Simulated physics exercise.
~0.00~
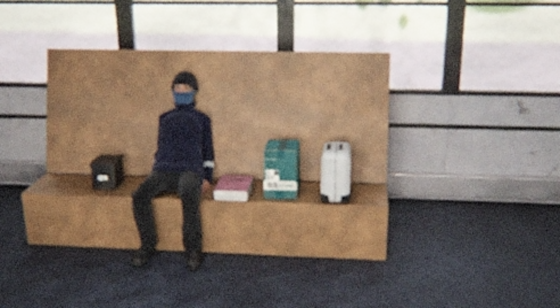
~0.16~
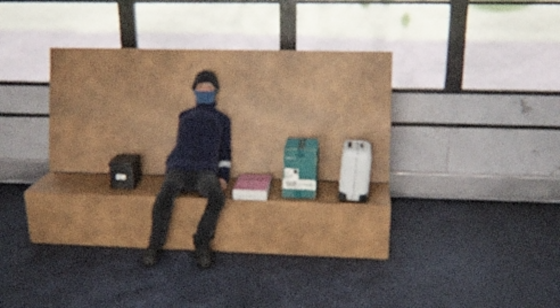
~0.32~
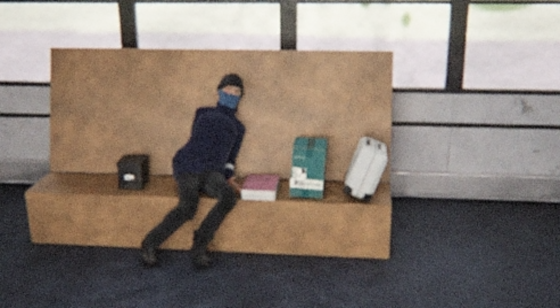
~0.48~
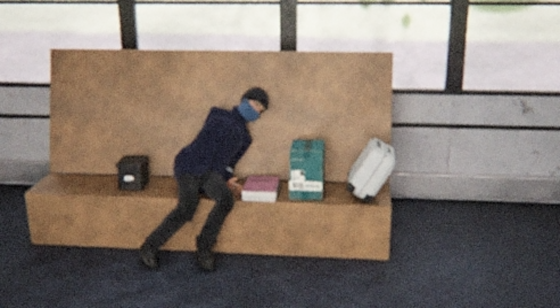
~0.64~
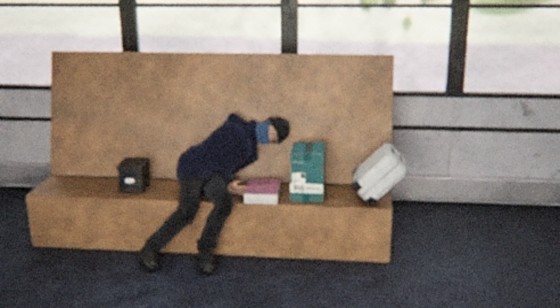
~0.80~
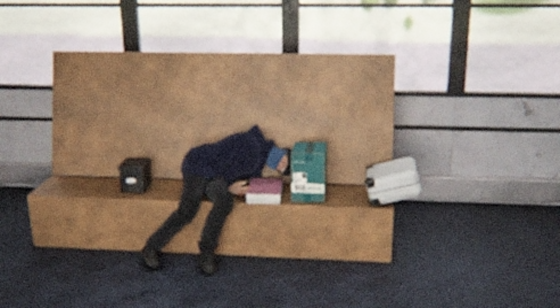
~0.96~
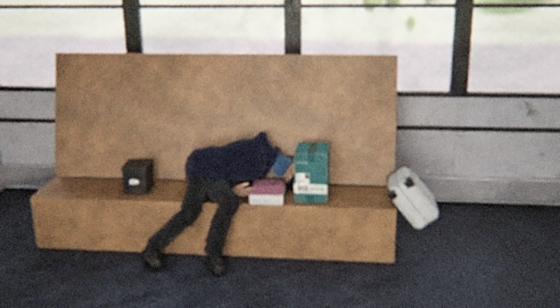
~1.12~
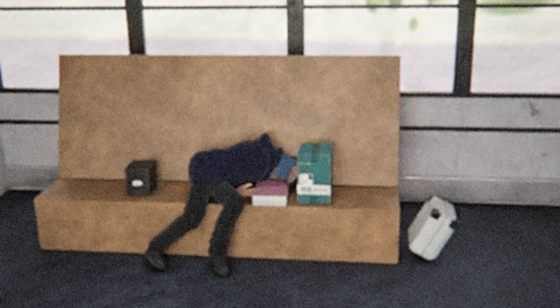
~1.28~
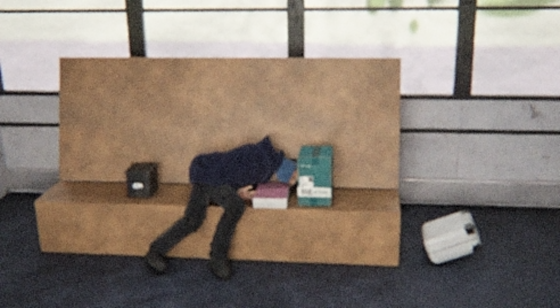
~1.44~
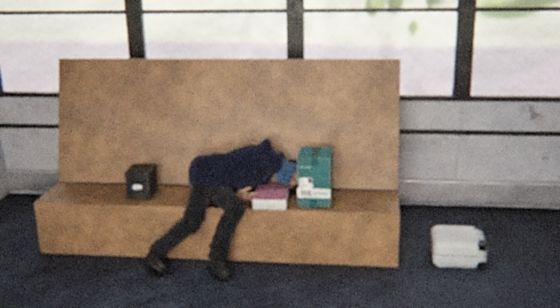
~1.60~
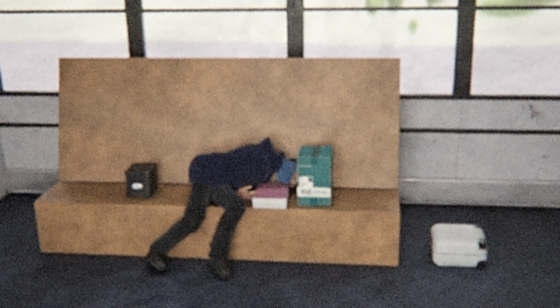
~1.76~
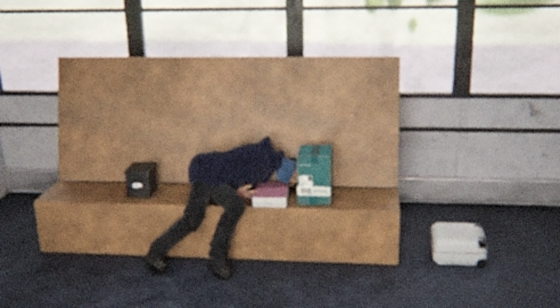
To begin with, a masked passenger in dark clothes sits upright on a tan bench, with a black tub on the left and a pink folder, a teal pack and a white case on the right. The passenger and the loose items shift right, and the white case starts to lean. The passenger tips sideways, folding down over the folder with the head against the teal pack. Meanwhile the white case topples over the bench's right end, tumbles and drops to the floor. It finally lies still on its side, while the slumped passenger and other items remain on the seat.
